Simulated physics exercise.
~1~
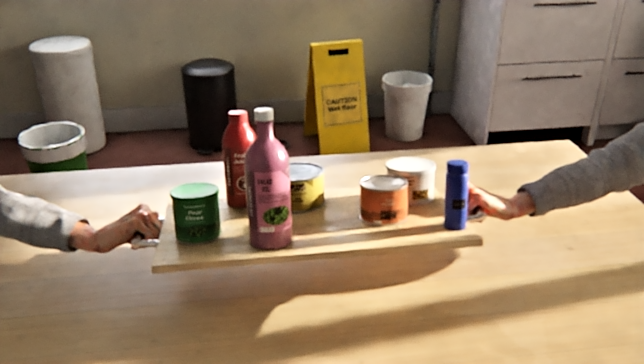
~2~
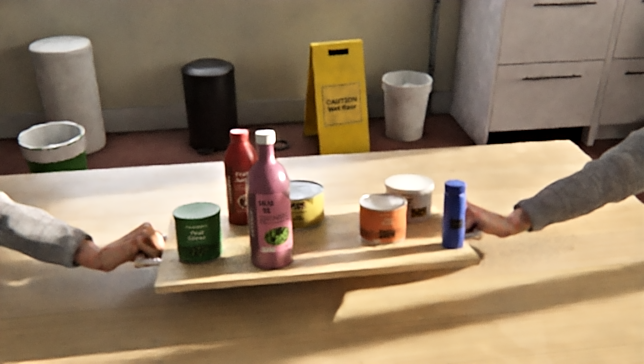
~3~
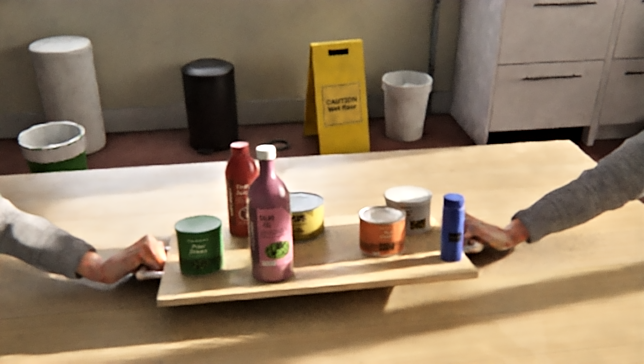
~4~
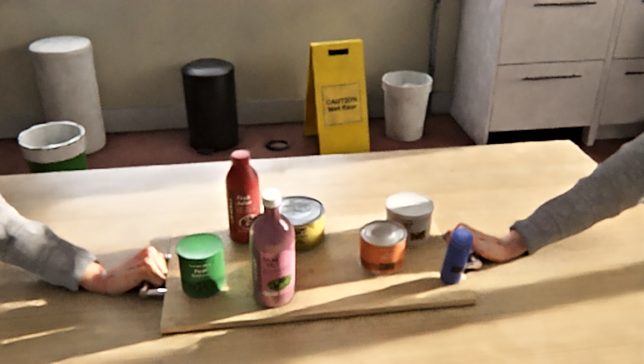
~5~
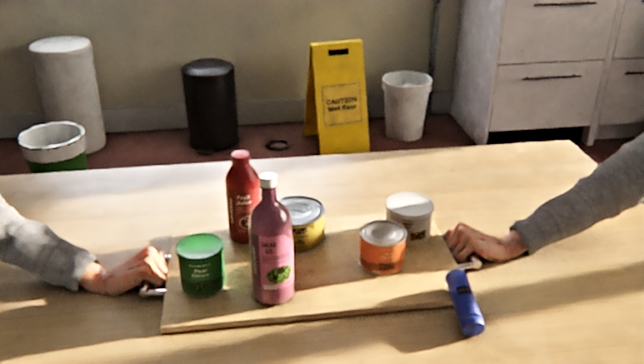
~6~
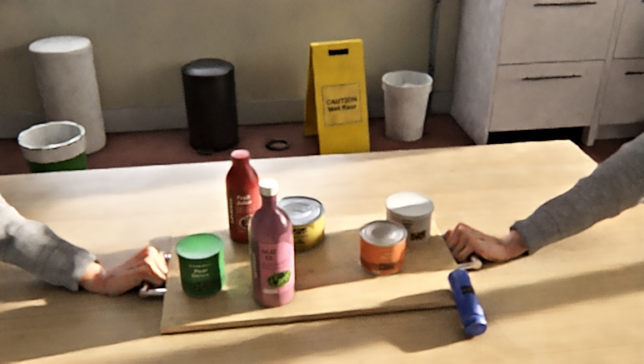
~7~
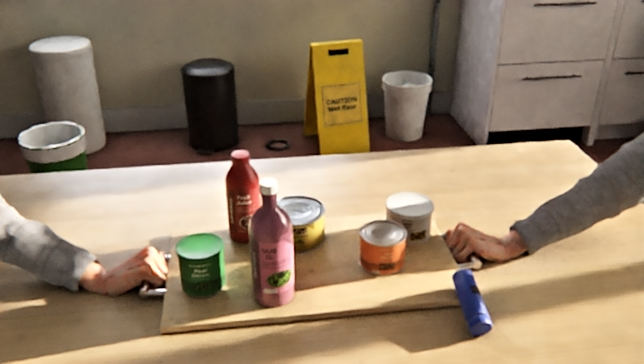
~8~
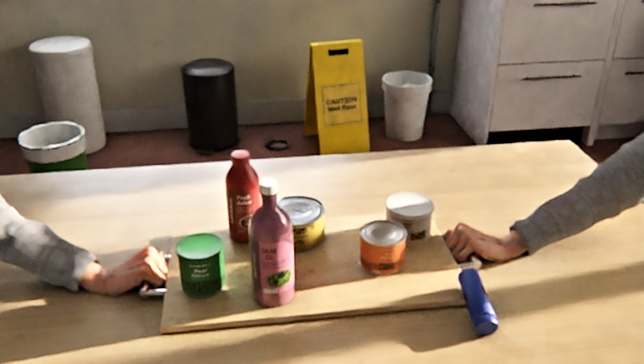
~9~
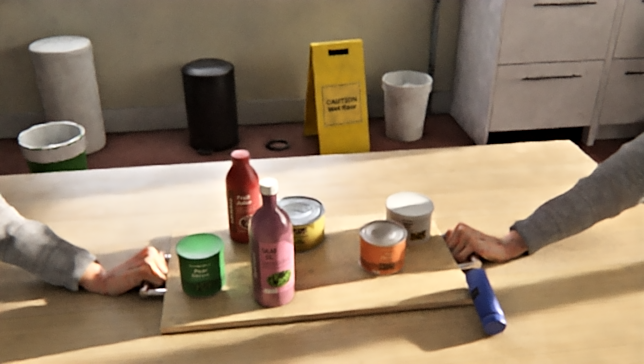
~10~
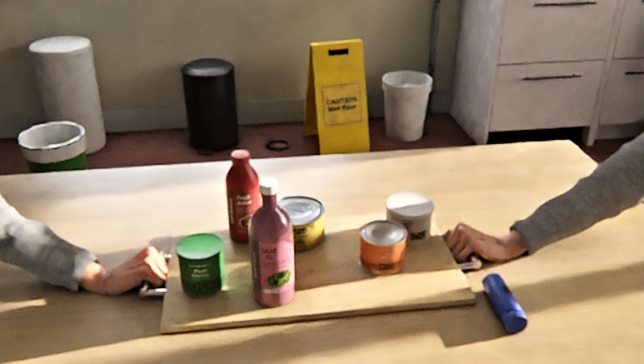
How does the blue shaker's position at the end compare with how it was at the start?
At the start the blue shaker stands on the tray with a slight lean, and by the end it is lying on its side on the table, off the tray's right end.
